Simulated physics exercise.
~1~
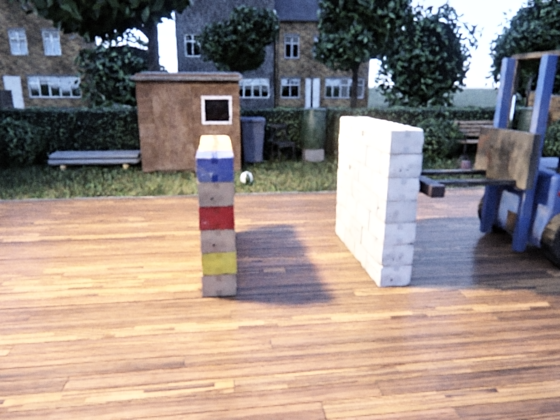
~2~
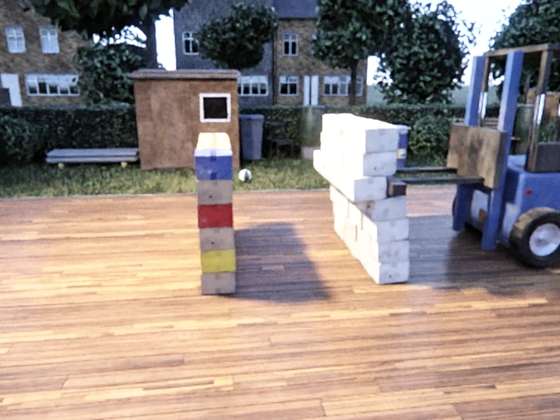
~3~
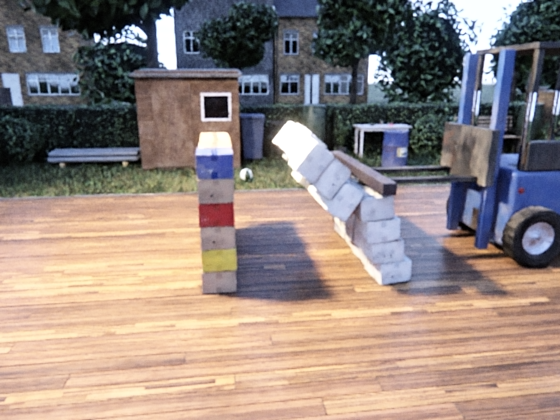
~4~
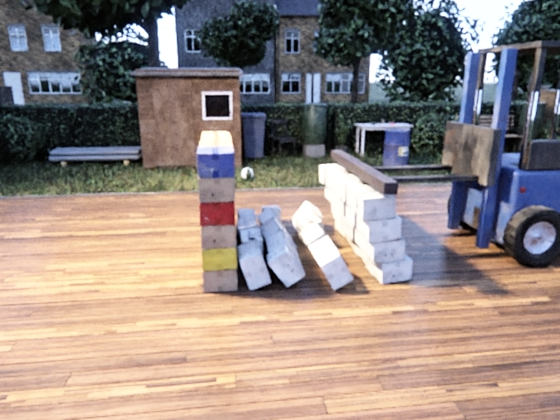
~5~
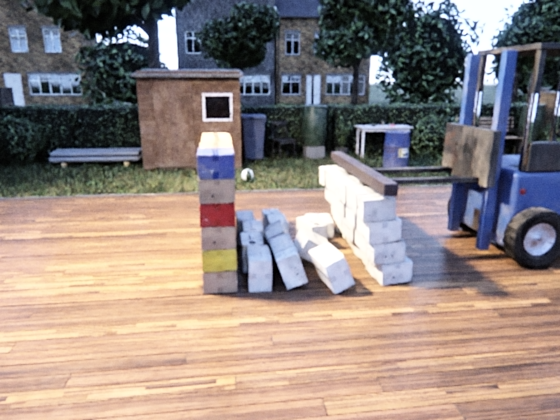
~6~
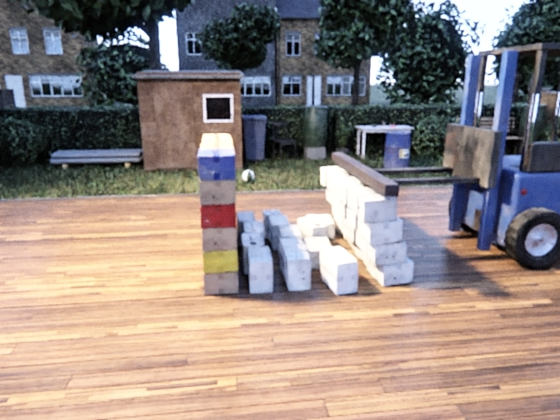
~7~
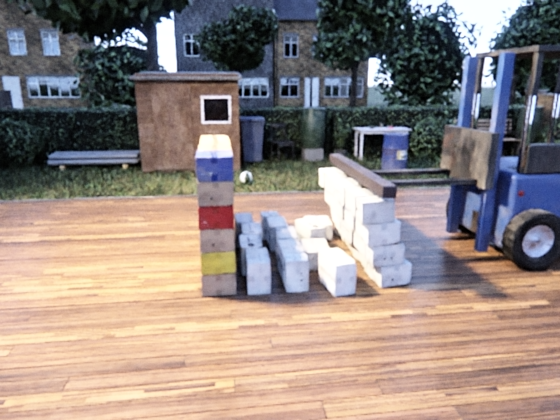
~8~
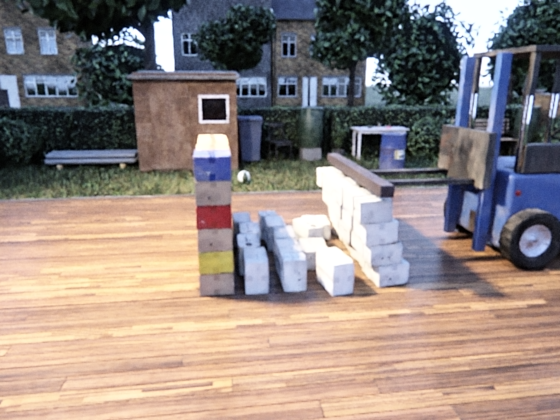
A blue forklift carrying a beam drives in from the right toward a pale wall of stacked blocks, which faces a narrower-looking stack marked with blue, red and yellow blocks on a wooden floor. The beam pushes into the upper part of the pale wall, and the top rows lean left. The forklift halts as the upper blocks tip over and tumble into the gap. They land in a jumble between the stacks and settle. The beam rests on the slanted lower part of the pale wall, while the coloured stack remains standing, its blue block still on top.
